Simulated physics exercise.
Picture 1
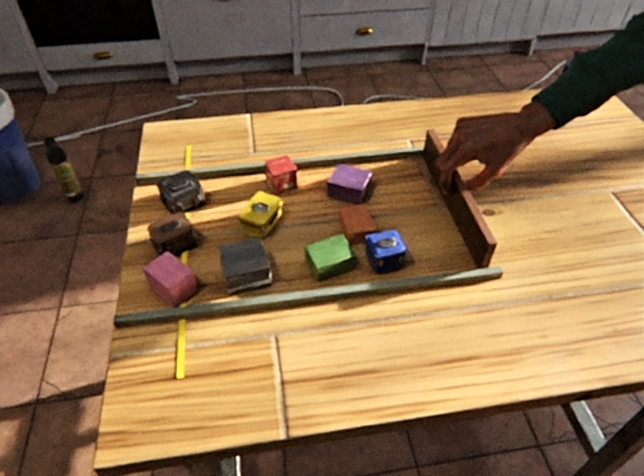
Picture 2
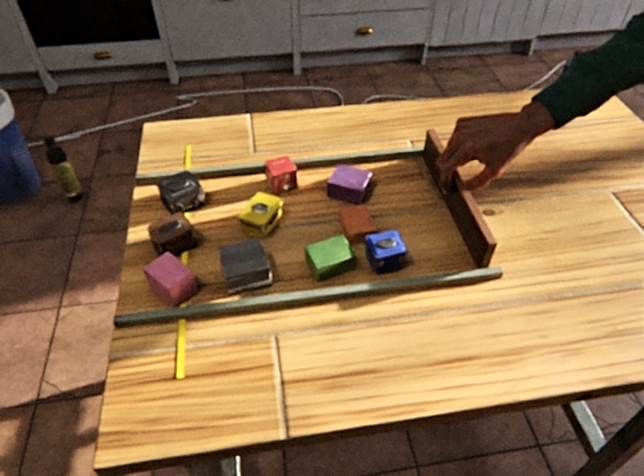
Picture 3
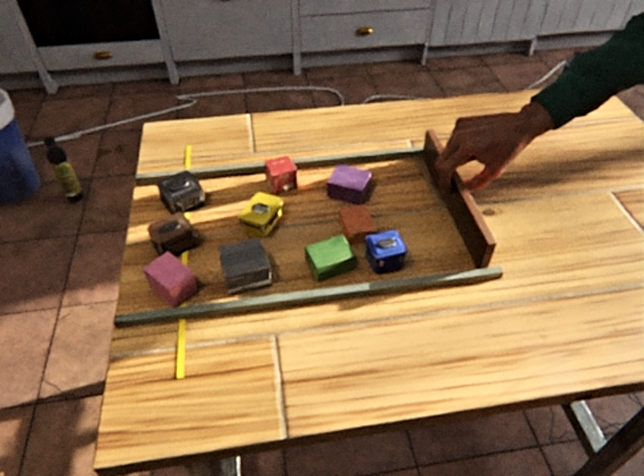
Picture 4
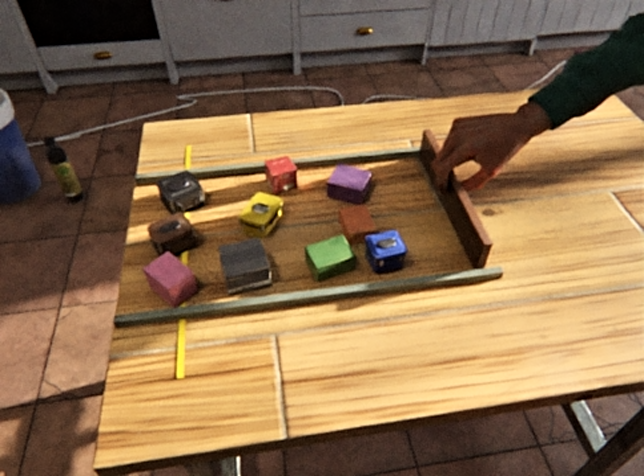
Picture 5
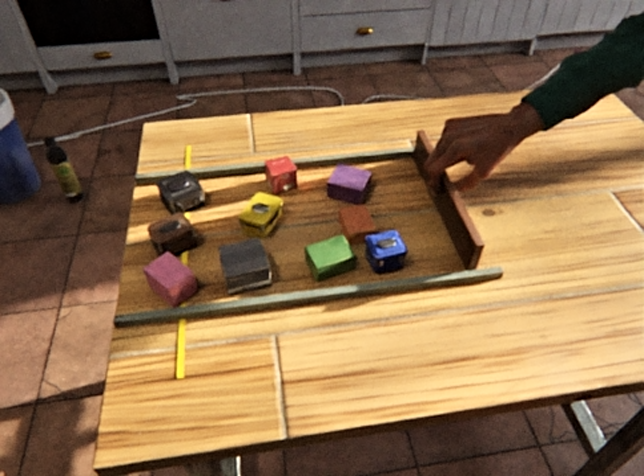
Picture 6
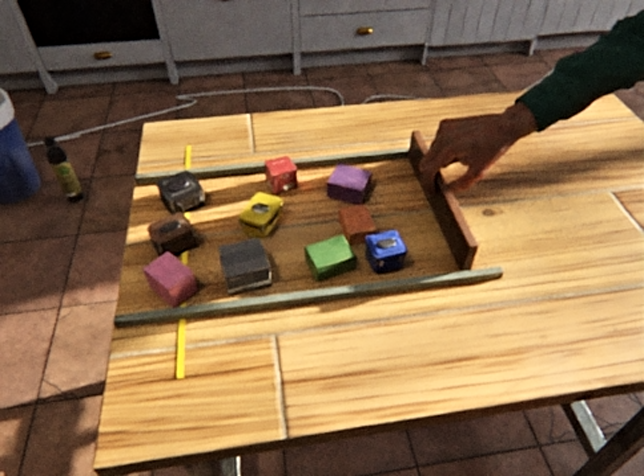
A hand in a dark green sleeve grips an upright wooden board at the right of a cluster of small colourful blocks on a wooden table. It slides the board slightly left between two rails, while the blocks and the yellow tape stay still.
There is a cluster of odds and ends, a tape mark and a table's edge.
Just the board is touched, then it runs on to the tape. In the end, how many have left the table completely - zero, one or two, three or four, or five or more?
Turns out the ones that don't stay up top number three or four.
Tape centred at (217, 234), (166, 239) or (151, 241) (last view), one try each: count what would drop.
Going through each try, you'd get 1, 6 and 6.
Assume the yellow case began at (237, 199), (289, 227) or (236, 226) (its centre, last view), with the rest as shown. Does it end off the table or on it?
Try one it is not knocked off; try two it is not knocked off; try three it is not knocked off.
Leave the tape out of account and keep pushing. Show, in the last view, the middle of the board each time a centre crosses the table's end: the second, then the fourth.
At (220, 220) for the second, at (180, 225) for the fourth.
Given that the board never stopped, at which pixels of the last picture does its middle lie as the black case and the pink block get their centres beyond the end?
Roughly at (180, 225) and roughly at (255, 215).
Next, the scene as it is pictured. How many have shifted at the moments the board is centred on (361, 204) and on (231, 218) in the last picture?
One spot: 4. Other spot: 10.
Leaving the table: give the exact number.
3.
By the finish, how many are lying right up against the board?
At rest, 4 are in contact.
A little later, none off yet; brown case at rest near (172, 236); pink block at rest near (171, 280); black case at rest near (181, 194).
When it is over, the number that fall off is three or four; down, grey box, pink block and brown case.
